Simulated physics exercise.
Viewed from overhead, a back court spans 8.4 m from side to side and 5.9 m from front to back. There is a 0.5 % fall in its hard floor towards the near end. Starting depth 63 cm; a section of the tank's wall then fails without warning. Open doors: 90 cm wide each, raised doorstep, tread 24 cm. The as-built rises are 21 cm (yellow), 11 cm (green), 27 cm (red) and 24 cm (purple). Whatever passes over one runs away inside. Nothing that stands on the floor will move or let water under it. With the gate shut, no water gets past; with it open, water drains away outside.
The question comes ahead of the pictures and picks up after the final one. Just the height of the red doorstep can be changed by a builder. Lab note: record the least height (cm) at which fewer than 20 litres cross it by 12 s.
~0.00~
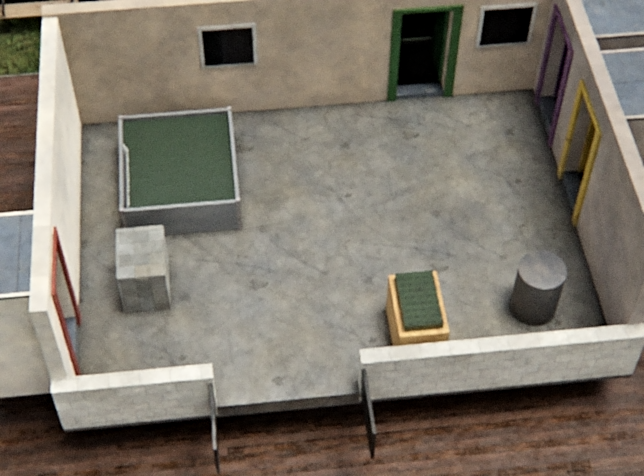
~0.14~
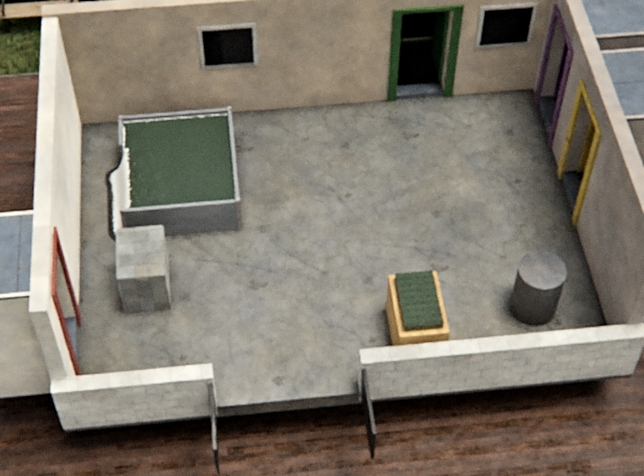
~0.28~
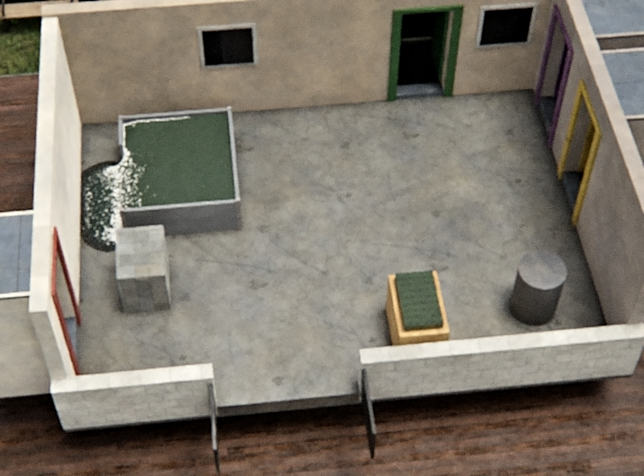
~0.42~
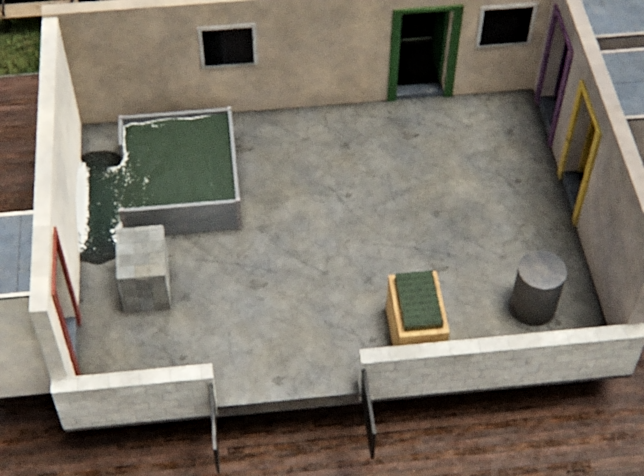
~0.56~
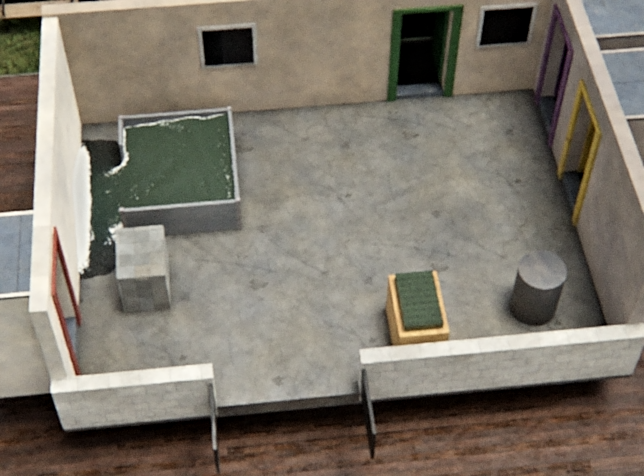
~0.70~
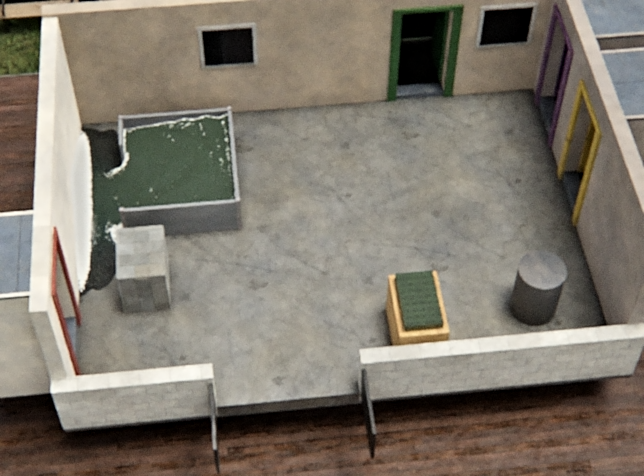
Least height: 11 cm.
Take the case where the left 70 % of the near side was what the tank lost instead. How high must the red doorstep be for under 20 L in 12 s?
Some 7.5 centimetres.
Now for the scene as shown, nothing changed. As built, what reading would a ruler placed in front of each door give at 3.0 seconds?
Yellow door 0 cm, green door 0 cm, red door 16 cm, purple door 0 cm.
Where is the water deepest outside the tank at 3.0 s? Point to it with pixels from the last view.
About (78, 406).
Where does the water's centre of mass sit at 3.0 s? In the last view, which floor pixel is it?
Near (155, 220).
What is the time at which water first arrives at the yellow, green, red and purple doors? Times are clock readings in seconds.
Times: Yellow 5.5 s, green 3.4 s, red 1.1 s, purple 4.5 s.
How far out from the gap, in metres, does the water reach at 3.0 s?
Roughly 4.8 m from the gap.
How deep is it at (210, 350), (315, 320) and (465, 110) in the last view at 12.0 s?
Close to 3, 4 and 6 cm, one after the other.
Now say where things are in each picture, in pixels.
The first picture shows still water, 63 cm deep, in the tank at (178, 161); the red door at (68, 314) is dry.
In the second picture, the gap is at (127, 196), the front 0.3 m out at (113, 230); the back of the tank holds 63 cm.
In the third picture, the front is at (81, 192), 0.8 m from the gap at (127, 196); 1.2 m2 of floor is wet, 63 cm left at the back.
In the fourth picture, the front is at (81, 161), 0.9 m from the gap at (127, 197); 1.7 m2 of floor is wet, 63 cm left at the back.
In the fifth picture, the gap is at (127, 197), the front 1.1 m out at (82, 144); the back of the tank holds 58 cm.
In the sixth picture, the gap is at (127, 197), the front 1.3 m out at (82, 131); the back of the tank holds 52 cm; the red door at (68, 314), 3.0 m from the gap, is still 1.1 m from the nearest water.
After 1.4 s water covers 10 % of the floor, deepest (49 cm) near (81, 213); 5 cm at the red door, 0 litres in over its 27 cm doorstep.
After 3.0 s water covers 30 % of the floor, deepest (38 cm) near (78, 406); 16 cm at the red door, 0 litres in over its 27 cm doorstep.
After 12.0 s water covers 95 % of the floor, deepest (10 cm) near (463, 369); 6 cm at the red door, 0 litres in over its 27 cm doorstep.
At the red door as built, the water arrived by 1.2 s and peaked near 18 cm at 2.6 s.
With a doorstep of 10 cm, 27 litres would have come in within the 12 s; with 13.5 cm, 8 litres. So under 20 litres takes about 11 cm.
